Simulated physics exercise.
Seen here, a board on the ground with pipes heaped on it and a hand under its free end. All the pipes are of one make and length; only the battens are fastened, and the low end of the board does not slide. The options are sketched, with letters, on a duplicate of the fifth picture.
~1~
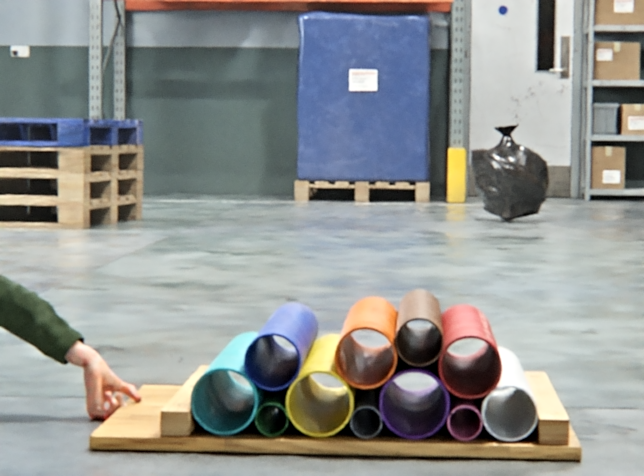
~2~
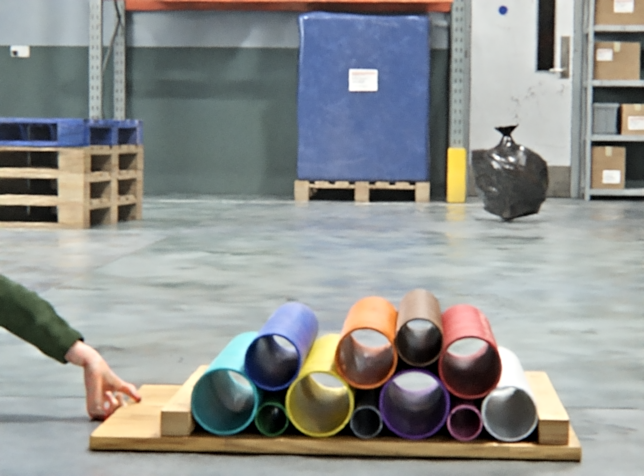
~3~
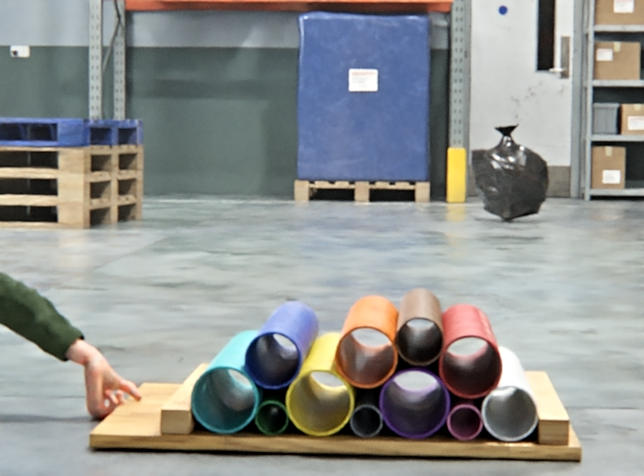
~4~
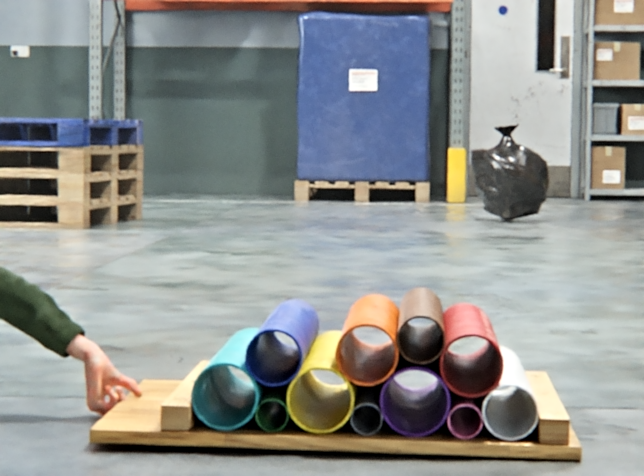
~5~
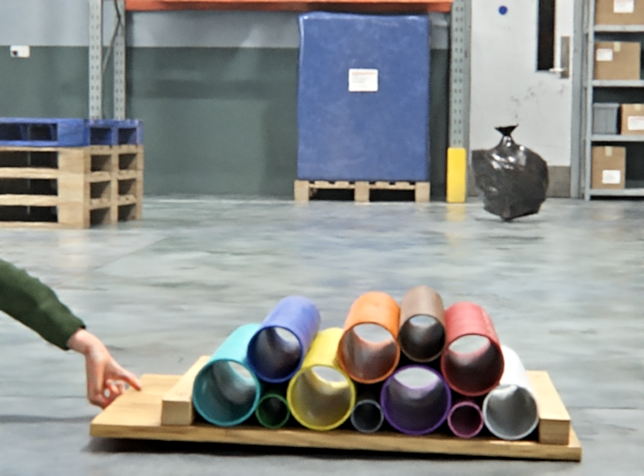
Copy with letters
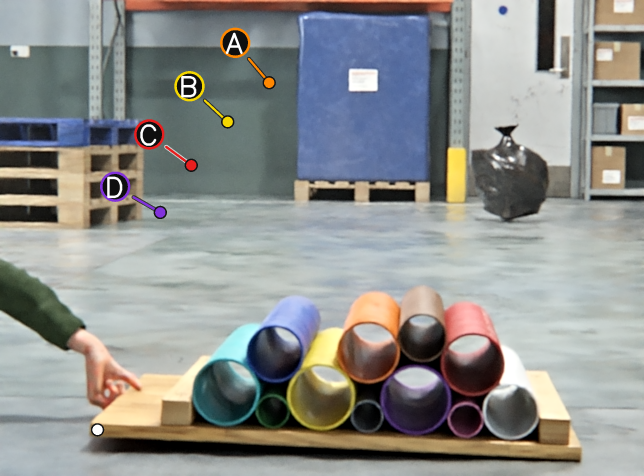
The footage shows a hand at the left end of a wooden board stacked with colourful pipes between two battens on a warehouse floor; the hand stays low at first, then raises that end slightly, tilting the pipes with it.
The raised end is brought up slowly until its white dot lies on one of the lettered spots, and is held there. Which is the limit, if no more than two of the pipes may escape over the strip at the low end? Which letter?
Lift it to B and no more.
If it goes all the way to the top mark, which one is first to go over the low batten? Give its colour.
It is the red one.
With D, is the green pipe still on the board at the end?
Yes, with D.
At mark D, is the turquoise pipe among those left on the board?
The turquoise pipe: Yes.
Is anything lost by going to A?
At A: Yes.
On the copy, A at (269, 83); B at (228, 122); C at (191, 166); D at (160, 212); the white dot at (98, 430).
On B. First, board at 21°.
Then, board at 41°.
Finally, board at 42°, two over the low batten (red, brown).
By contrast, A eight over the low batten; C one over the low batten (red); D none over the low batten.
